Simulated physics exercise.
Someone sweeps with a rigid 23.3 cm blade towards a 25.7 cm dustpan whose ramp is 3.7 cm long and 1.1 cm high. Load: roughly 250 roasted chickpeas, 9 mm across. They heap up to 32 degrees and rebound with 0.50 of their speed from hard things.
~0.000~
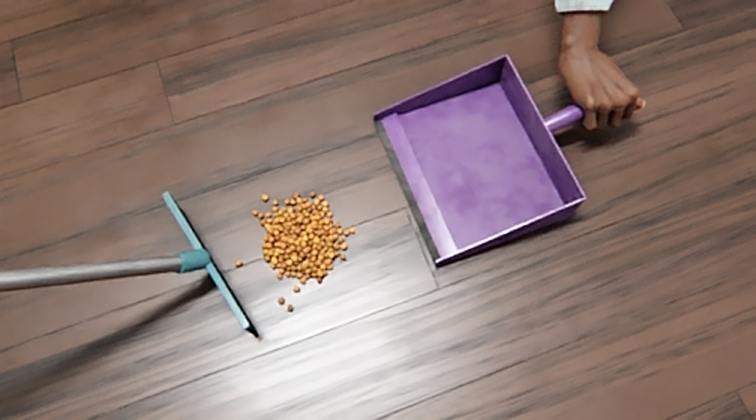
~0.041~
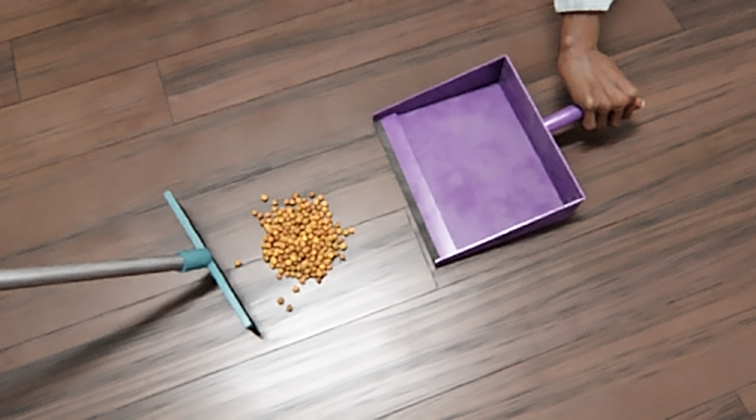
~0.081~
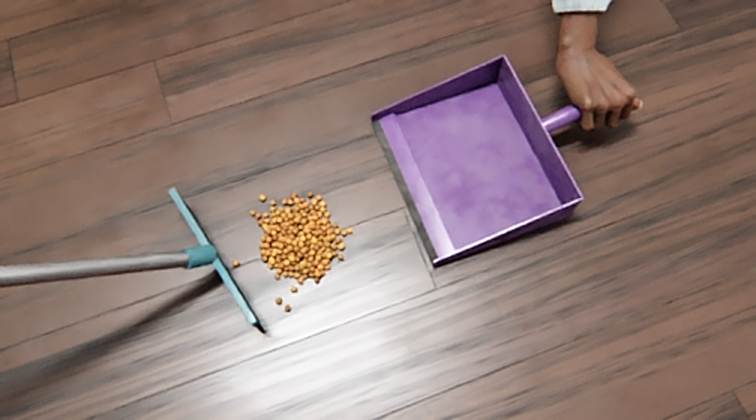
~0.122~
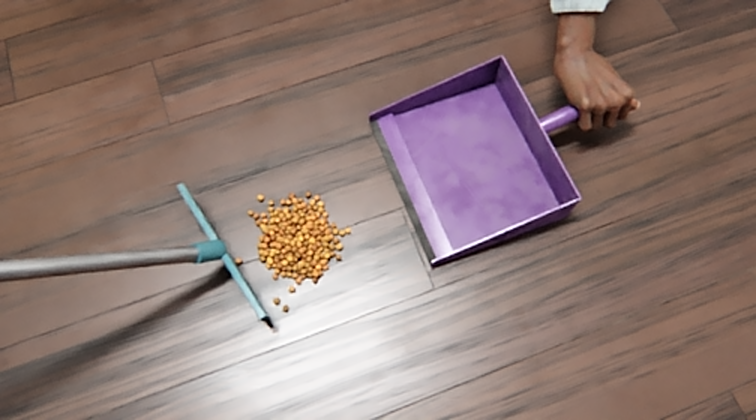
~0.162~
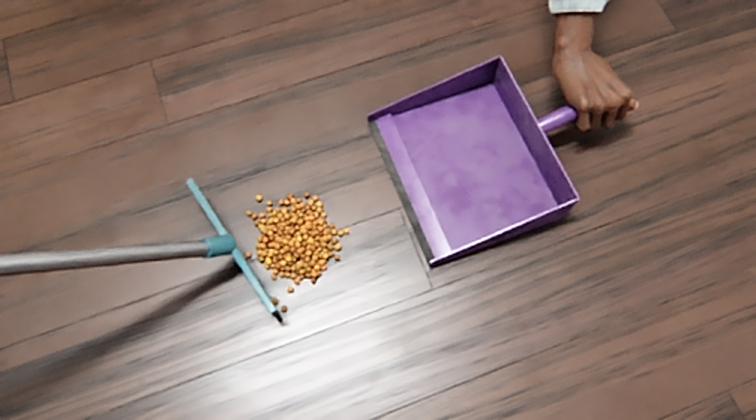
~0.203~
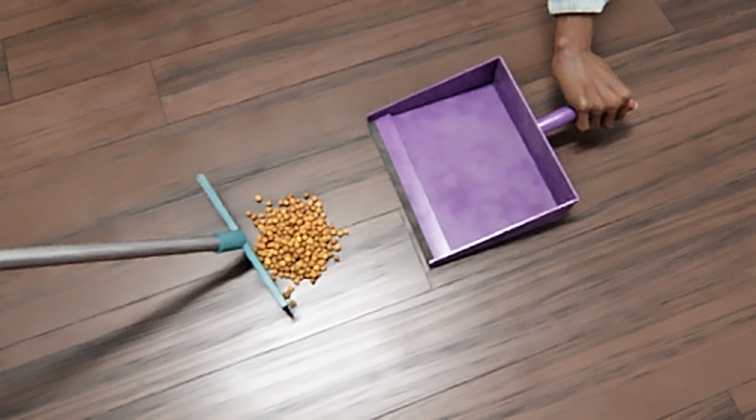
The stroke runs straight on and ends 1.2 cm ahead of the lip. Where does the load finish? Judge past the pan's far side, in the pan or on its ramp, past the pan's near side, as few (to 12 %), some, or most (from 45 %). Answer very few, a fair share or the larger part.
Far side: Very few, pan: A fair share, near side: Very few.
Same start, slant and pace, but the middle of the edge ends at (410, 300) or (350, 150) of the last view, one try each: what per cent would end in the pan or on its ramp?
Some 0 and 30 per cent.
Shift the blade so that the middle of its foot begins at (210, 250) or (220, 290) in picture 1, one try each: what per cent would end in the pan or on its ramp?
Some 35 and 20 per cent.
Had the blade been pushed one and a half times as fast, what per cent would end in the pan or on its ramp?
In that case some 30 per cent.
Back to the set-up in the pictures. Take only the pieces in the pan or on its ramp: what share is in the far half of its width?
Roughly 40 per cent.
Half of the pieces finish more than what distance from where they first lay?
Roughly 18 cm.
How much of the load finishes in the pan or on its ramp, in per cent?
About 30 per cent.
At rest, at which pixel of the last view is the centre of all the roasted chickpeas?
Near (389, 184).
Then, at 0.44 s, middle of the blade 14 cm from the lip; 0 % over the lip, far side 0 %, near side 0 %.
After 0.60 s, middle of the blade 7 cm from the lip; 0 % over the lip, far side 0 %, near side 0 %.
Then, at 0.88 s, middle of the blade 4 cm from the lip; 30 % over the lip, far side 0 %, near side 0 %.
By 1.3 s all is still; far side 0 %, pan 30 %, near side 0 %, in front of the lip or behind the blade 70 %.
